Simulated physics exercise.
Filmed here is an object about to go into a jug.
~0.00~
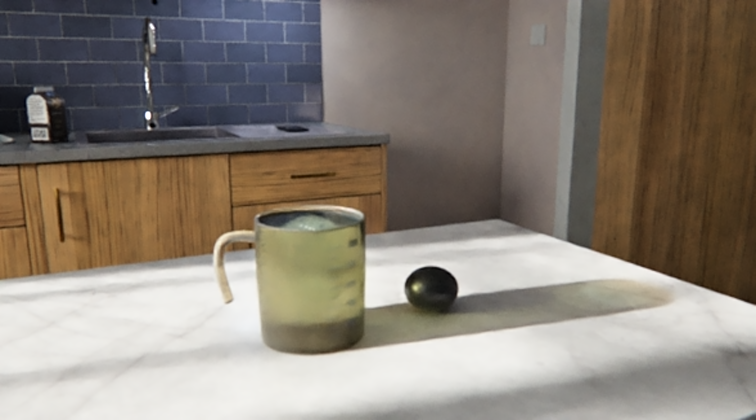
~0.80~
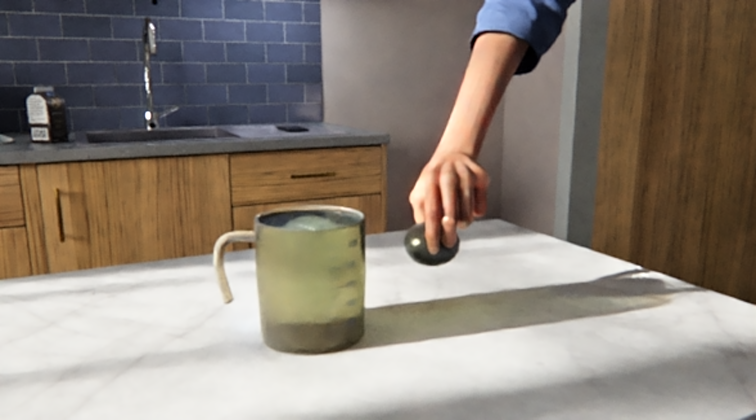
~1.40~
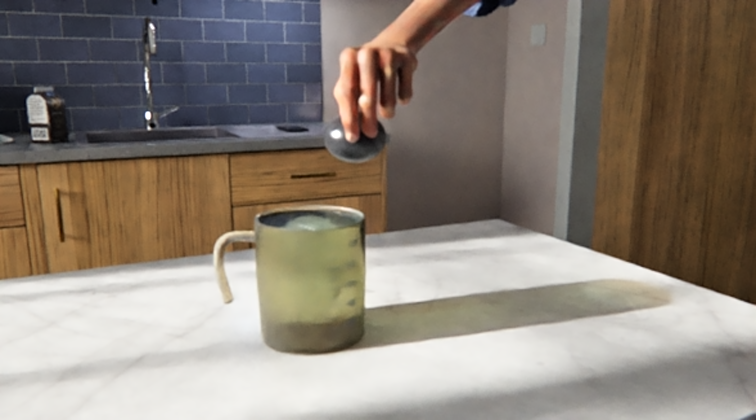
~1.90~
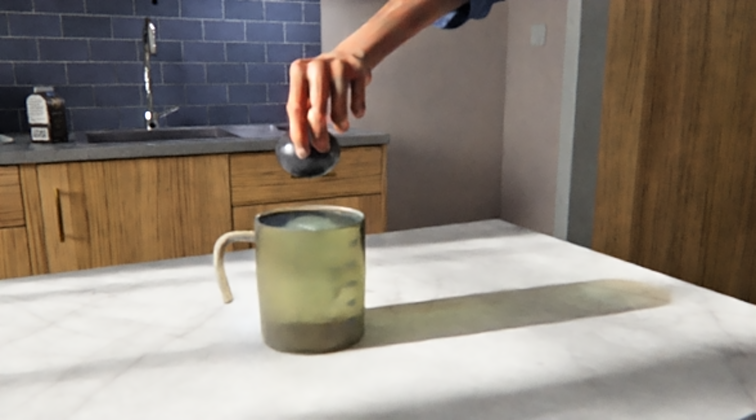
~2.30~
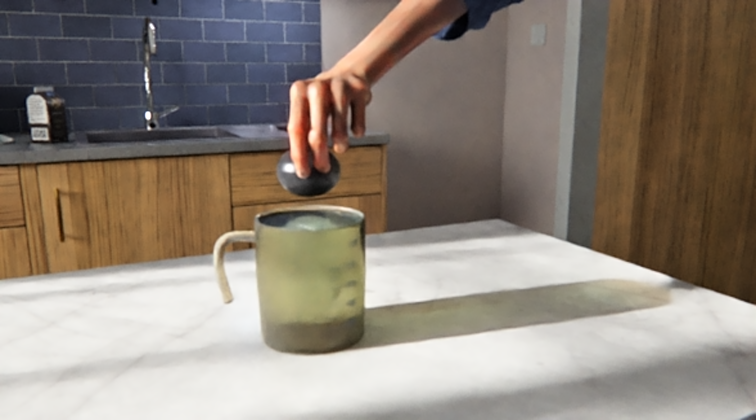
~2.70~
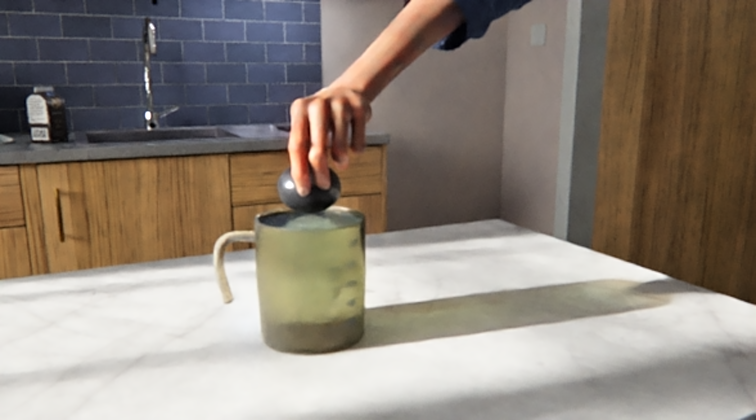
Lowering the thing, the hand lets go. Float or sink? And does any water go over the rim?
As I see it, the thing fails to float. The jug fails to hold it all.
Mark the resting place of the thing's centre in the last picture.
Approximately (312, 304).
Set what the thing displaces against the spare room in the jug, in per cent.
Some 310 per cent.
By 3.0 s, the stone enters the water; the jug is full to the brim; it has run over.
By 3.4 s, the stone goes on down; the jug is full to the brim; it has run over.
By 5.0 s, the stone has sunk; the jug is full to the brim; it has run over.
